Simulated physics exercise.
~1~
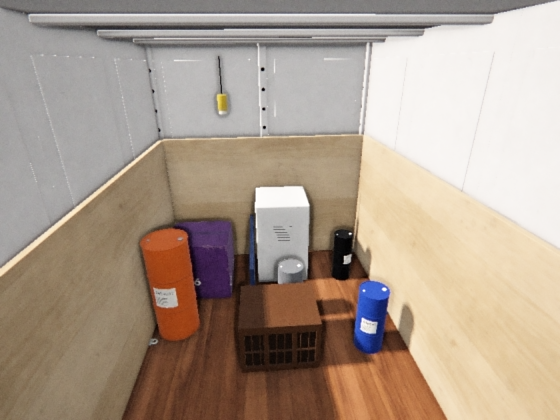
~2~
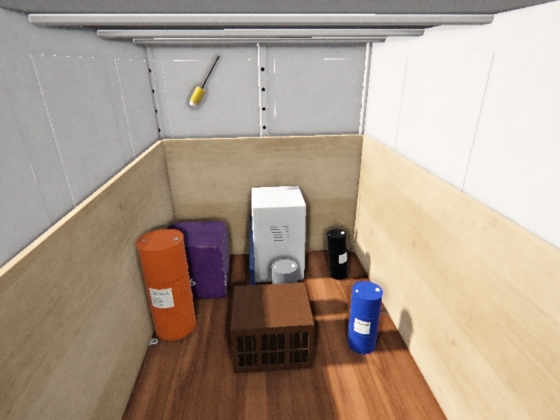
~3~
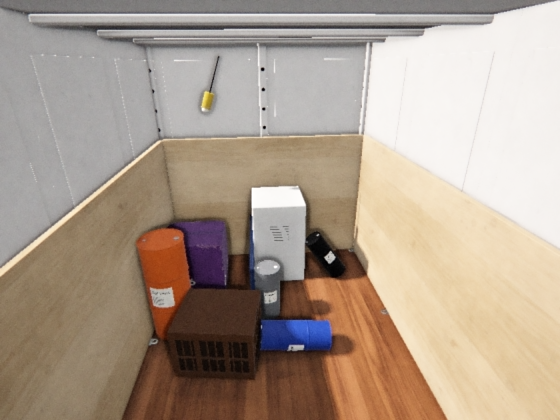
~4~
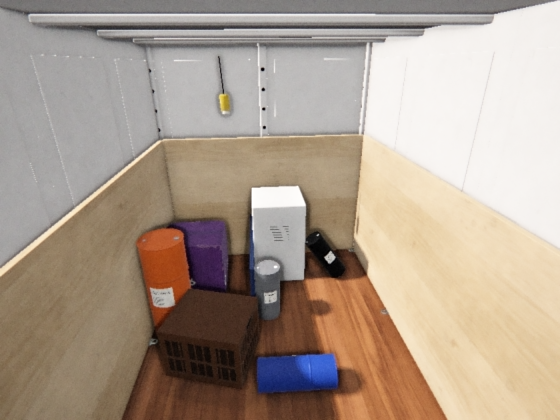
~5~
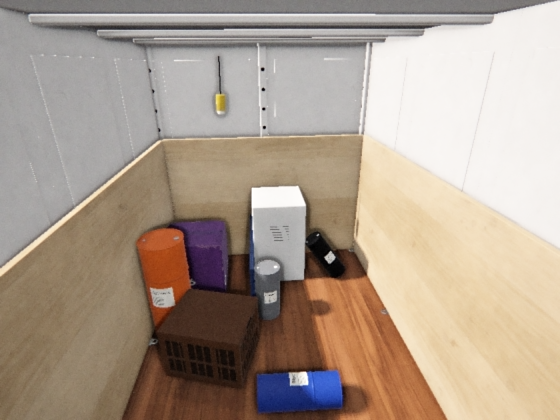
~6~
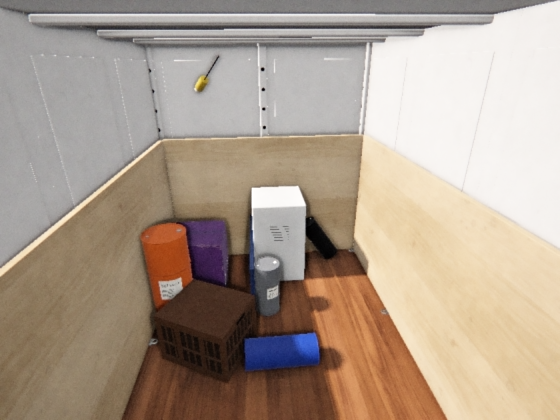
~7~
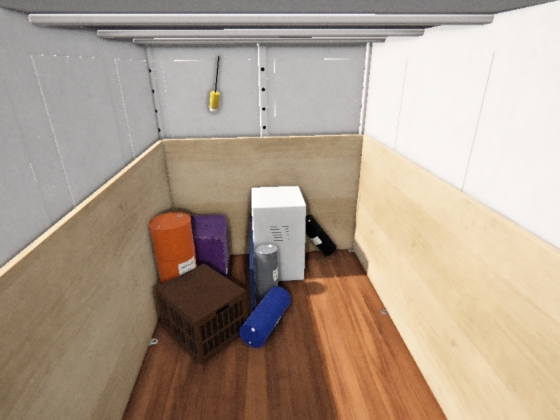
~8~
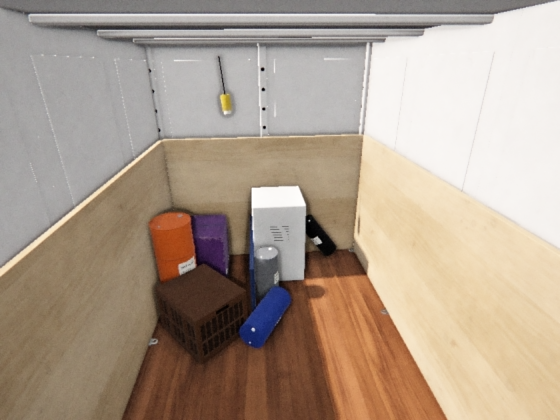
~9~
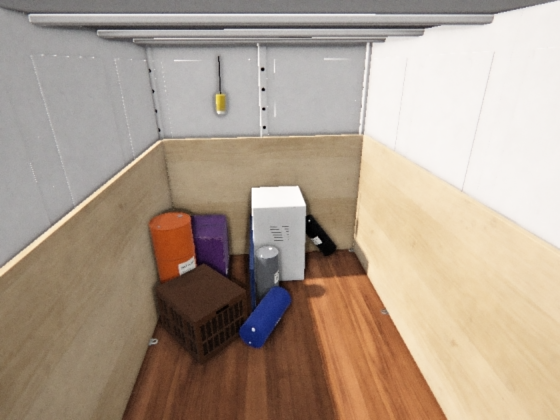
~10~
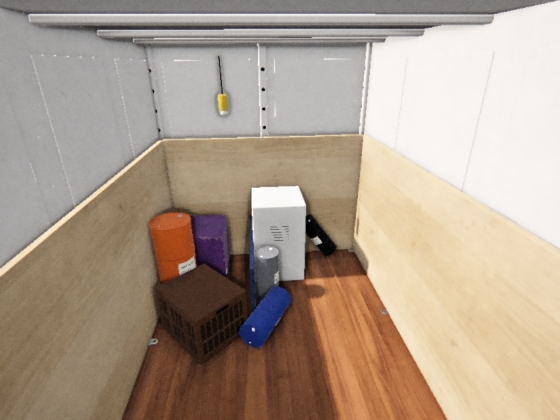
A brown chest slid left across the load bay with several canisters as the blue one toppled and the black one tipped over, then the chest, orange drum and blue canister shifted forwards and settled near the white appliance, which stayed upright.
